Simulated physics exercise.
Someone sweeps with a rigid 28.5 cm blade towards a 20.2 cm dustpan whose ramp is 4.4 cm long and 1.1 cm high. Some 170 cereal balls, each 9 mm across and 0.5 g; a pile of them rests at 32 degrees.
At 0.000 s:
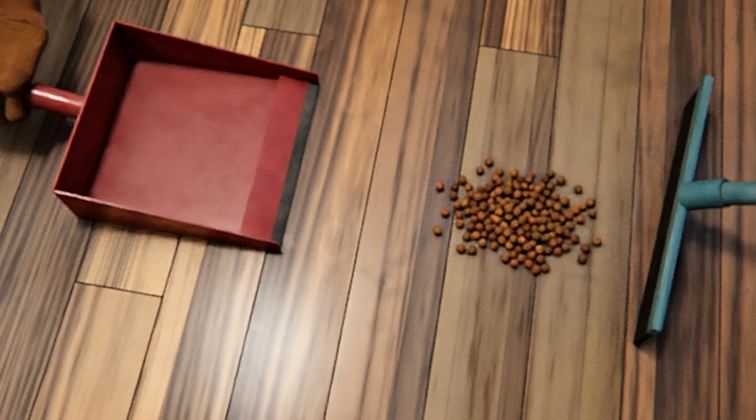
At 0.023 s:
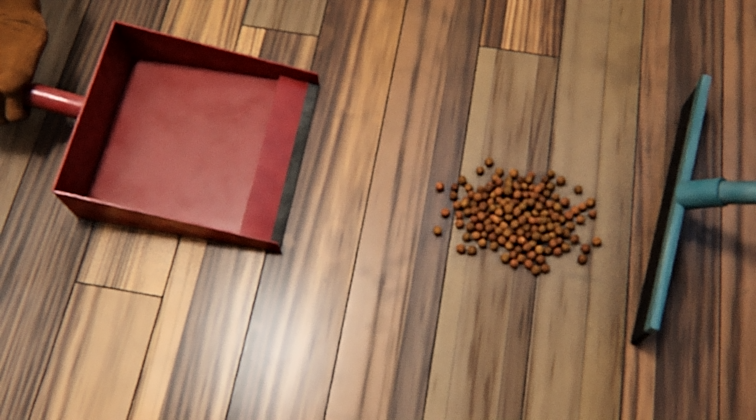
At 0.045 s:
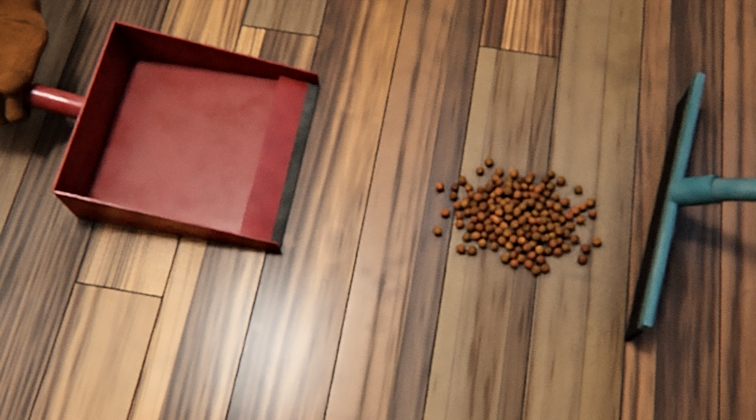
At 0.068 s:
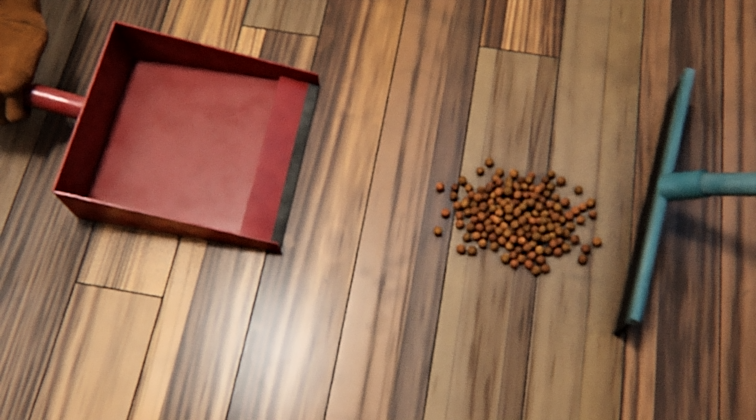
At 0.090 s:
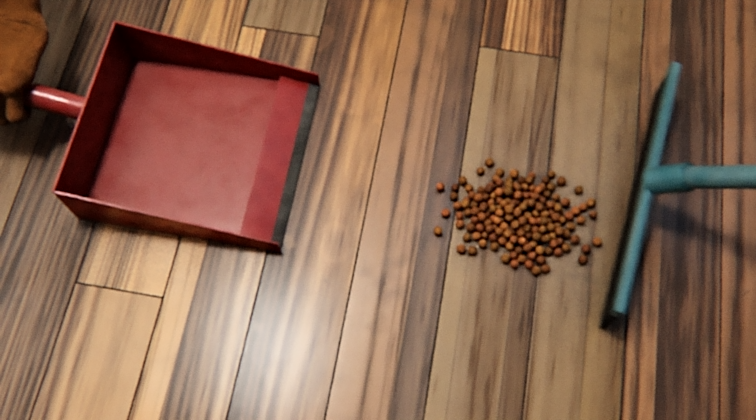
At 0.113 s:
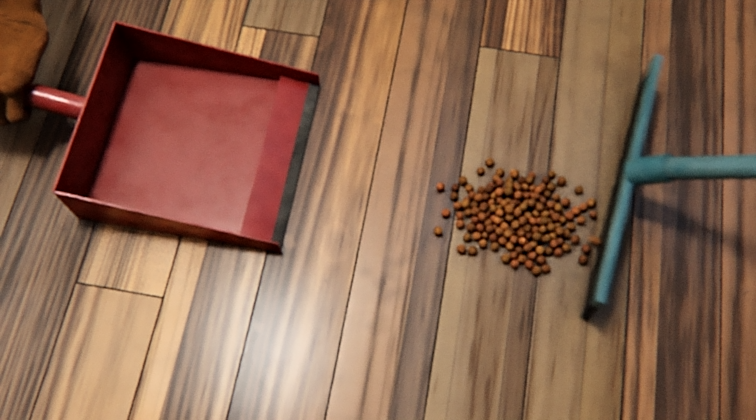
Teal squeegee-like blade sliding left across a wood floor to the edge of a still pile of small brown balls, a hand holding a red dustpan.
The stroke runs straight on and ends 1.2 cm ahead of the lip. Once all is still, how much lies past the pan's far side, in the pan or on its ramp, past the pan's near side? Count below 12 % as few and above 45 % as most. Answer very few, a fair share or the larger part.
Far side: A fair share, pan: A fair share, near side: Very few.
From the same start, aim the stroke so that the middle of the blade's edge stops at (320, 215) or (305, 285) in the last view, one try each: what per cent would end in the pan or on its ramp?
About 25 and 15 per cent.
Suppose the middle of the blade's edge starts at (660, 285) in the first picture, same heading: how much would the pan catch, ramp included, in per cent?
About 35 per cent.
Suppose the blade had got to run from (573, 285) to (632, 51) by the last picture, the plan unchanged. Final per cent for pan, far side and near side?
Pan 40, far 30, near 10.
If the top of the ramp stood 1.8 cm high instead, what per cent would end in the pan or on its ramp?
It would be near 35 per cent.
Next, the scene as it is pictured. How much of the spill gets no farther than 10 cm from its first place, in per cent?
Some 0 per cent.
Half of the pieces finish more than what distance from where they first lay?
About 28 cm.
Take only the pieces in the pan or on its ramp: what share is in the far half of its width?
Some 90 per cent.
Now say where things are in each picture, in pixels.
In the first frame, blade from (654, 329) to (705, 85), moved 0.0 cm, 0 of the pieces shifted so far; middle of the pieces at (517, 212); pan at (185, 146).
In the second frame, blade from (651, 328) to (703, 84), moved 0.2 cm, 0 of the pieces shifted so far; middle of the pieces at (517, 212).
In the third frame, blade from (645, 325) to (697, 82), moved 0.9 cm, 0 of the pieces shifted so far; middle of the pieces at (517, 213).
In the fourth frame, blade from (633, 319) to (686, 78), moved 2.1 cm, 0 of the pieces shifted so far; middle of the pieces at (517, 213).
In the fifth frame, blade from (618, 312) to (673, 72), moved 3.6 cm, 0 of the pieces shifted so far; middle of the pieces at (517, 213).
In the sixth frame, blade from (598, 302) to (655, 64), moved 5.6 cm, 0 of the pieces shifted so far; middle of the pieces at (518, 213); pan at (186, 147). Its pace works out near 0.90 m/s, heading 18 degrees away from the viewer's side.
Then, at 0.30 s, middle of the blade 18 cm from the lip; 0 % over the lip, far side 0 %, near side 5 %.
After 0.42 s, middle of the blade 8 cm from the lip; 0 % over the lip, far side 10 %, near side 5 %.
Then, at 0.67 s, middle of the blade 3 cm from the lip; 45 % over the lip, far side 20 %, near side 5 %.
In the end, at 1.5 s, far side 20 %, pan 40 %, near side 5 %, in front of the lip or behind the blade 30 %.
